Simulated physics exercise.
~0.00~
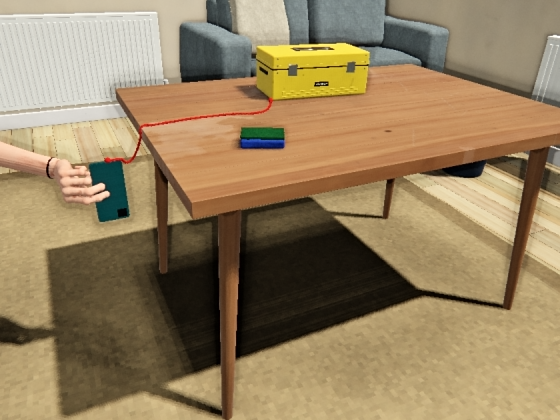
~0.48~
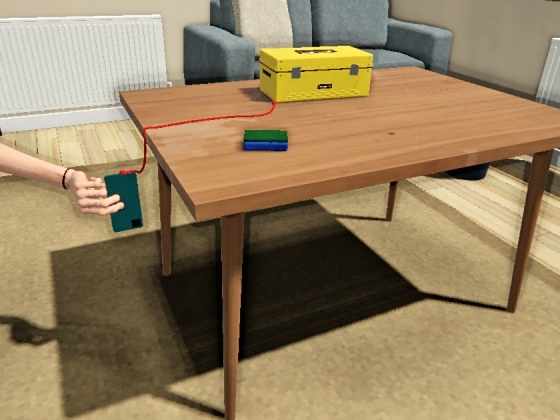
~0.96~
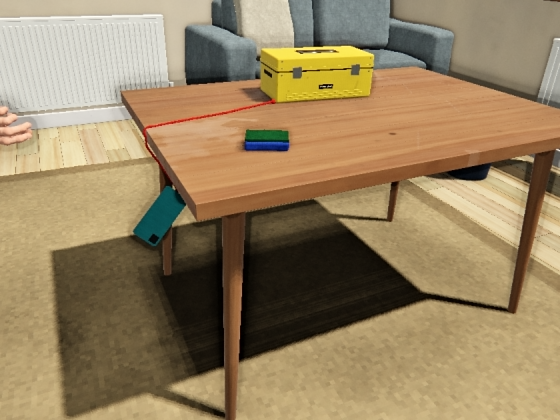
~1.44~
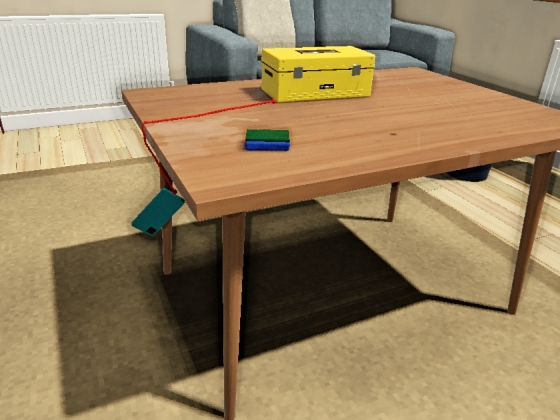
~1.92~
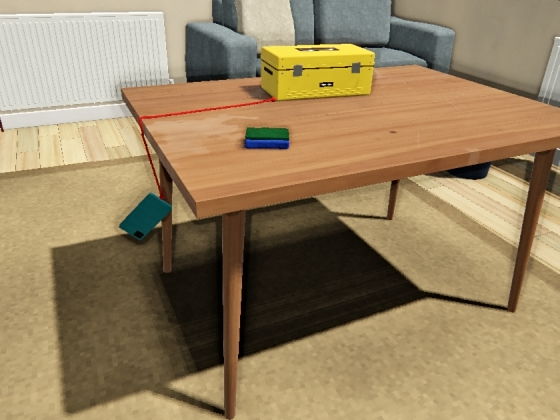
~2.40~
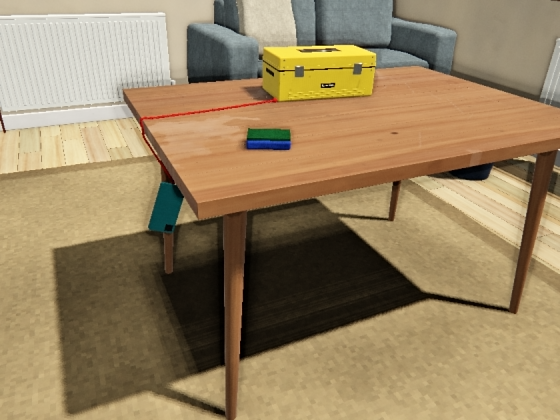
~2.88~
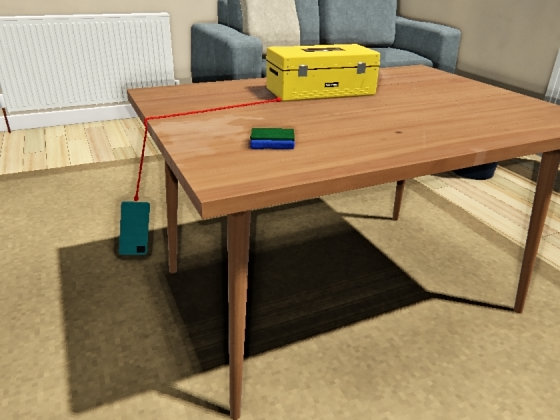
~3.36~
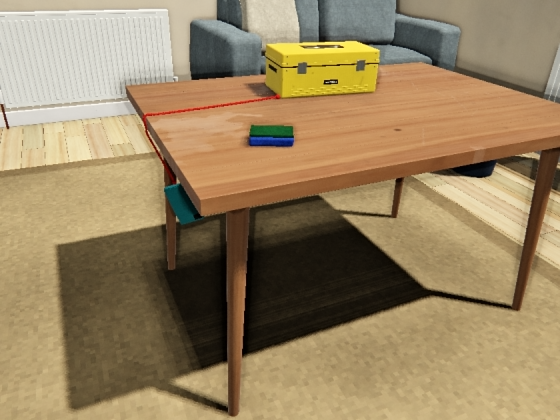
Hand releasing a turquoise phone tied to a red string, leaving it swinging from the table edge beside a still yellow toolbox.
